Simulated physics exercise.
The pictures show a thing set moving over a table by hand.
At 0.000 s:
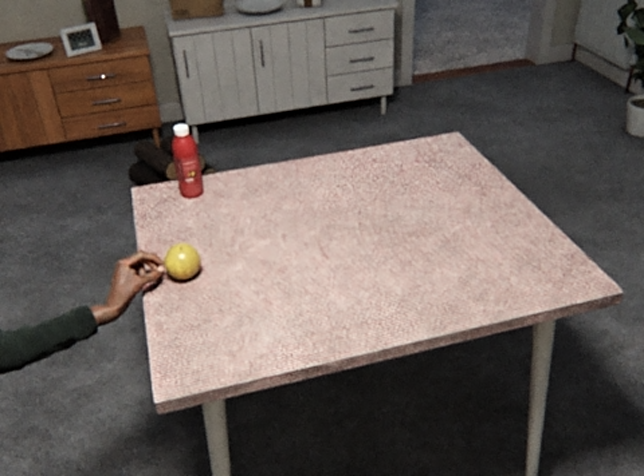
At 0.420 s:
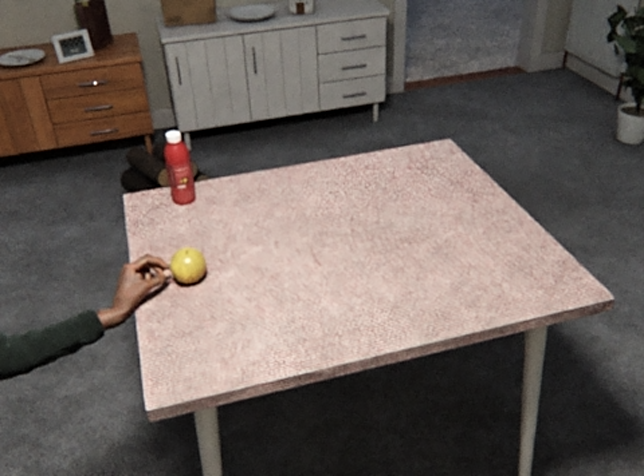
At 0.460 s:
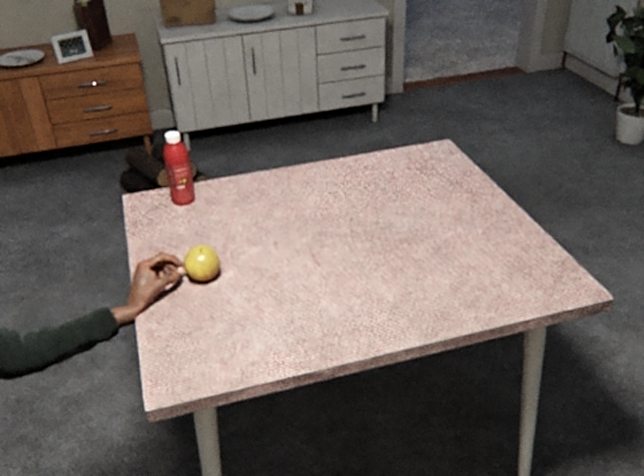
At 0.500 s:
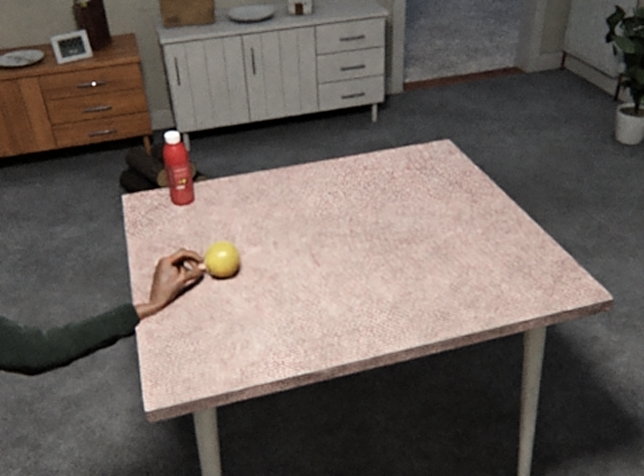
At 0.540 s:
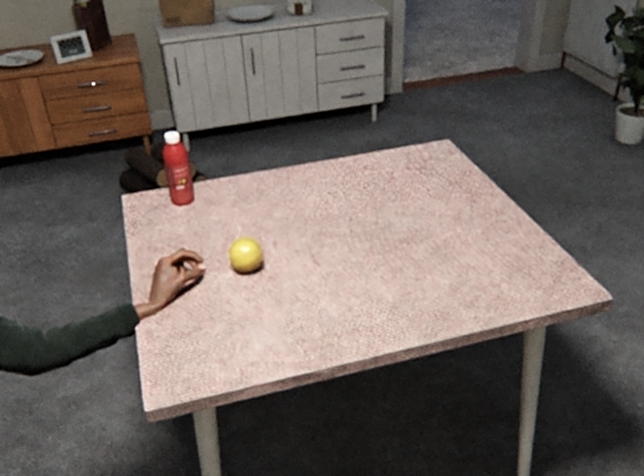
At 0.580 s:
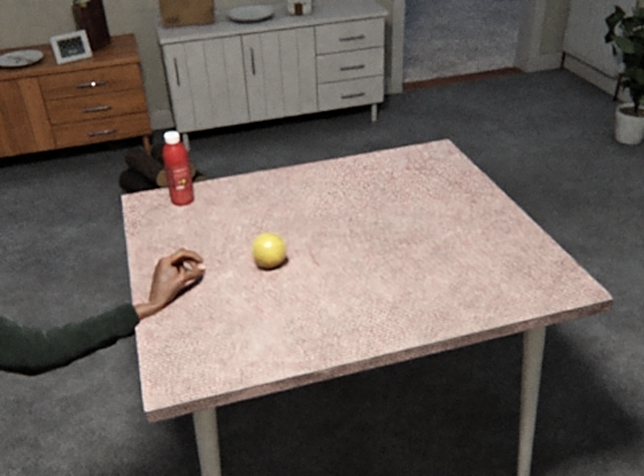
The clip opens on a speckled pink table with a red bottle near its back left corner and a hand touching a yellow apple at the left. The hand pushes the apple to the right, then stays in place as the apple separates from the fingers and rolls a short way further right across the tabletop.
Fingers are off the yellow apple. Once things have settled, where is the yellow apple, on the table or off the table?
The yellow apple falls off the table.
After 0.88 s, yellow apple rolled well along near (423, 220).
After 1.18 s, yellow apple now off the table.
After 1.48 s, things are still on the move.
By the end (1.7 s), off the table, yellow apple.
